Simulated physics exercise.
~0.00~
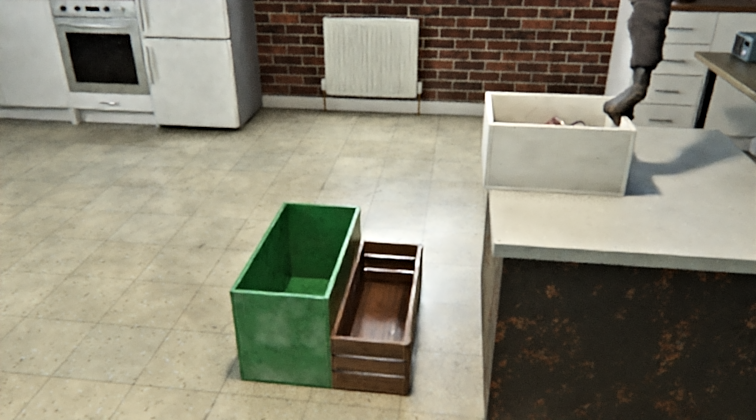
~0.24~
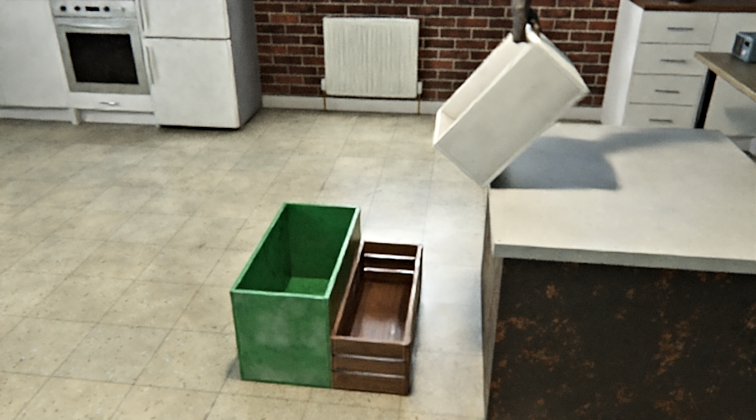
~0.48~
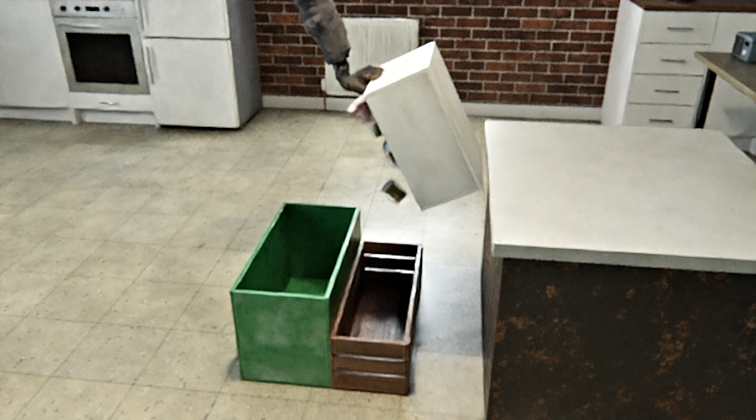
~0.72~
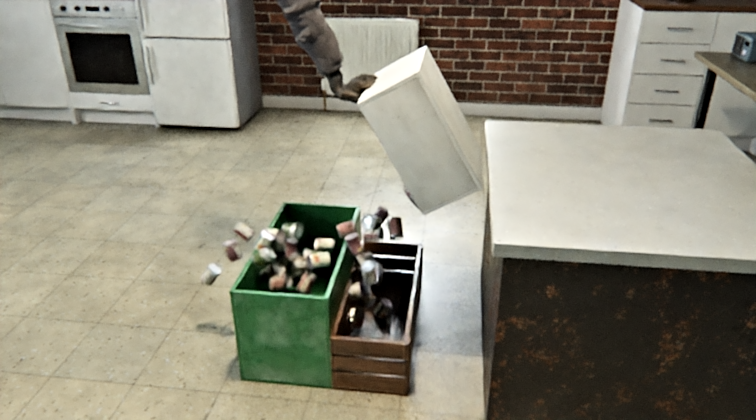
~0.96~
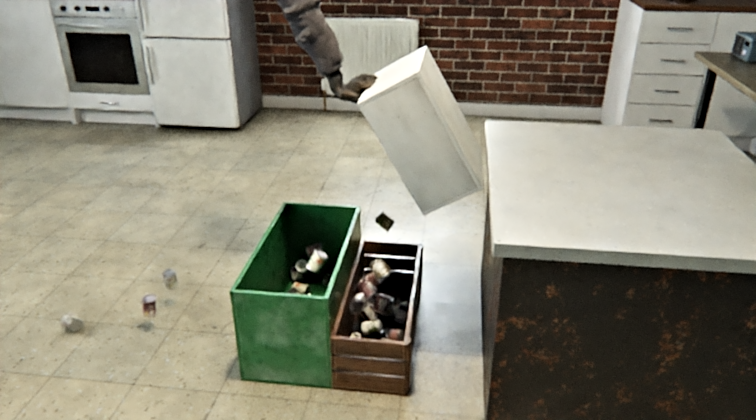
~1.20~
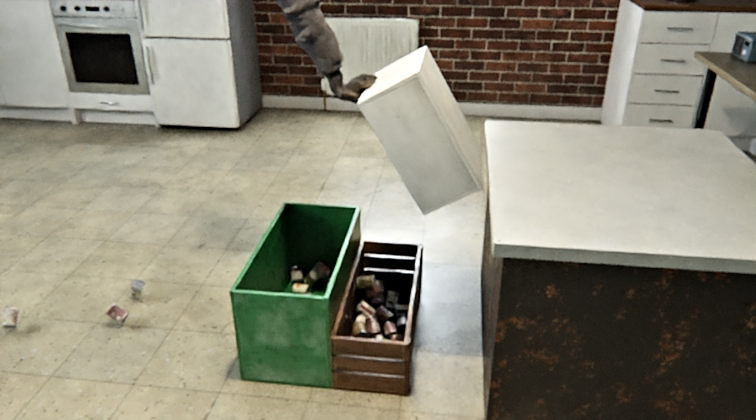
The footage shows a gloved hand tipping a white crate off a bench, spilling small tins toward a wooden box and a green bin below. The tins end up in both containers, with a few on the floor beyond the green bin, as the tilted crate is held still.
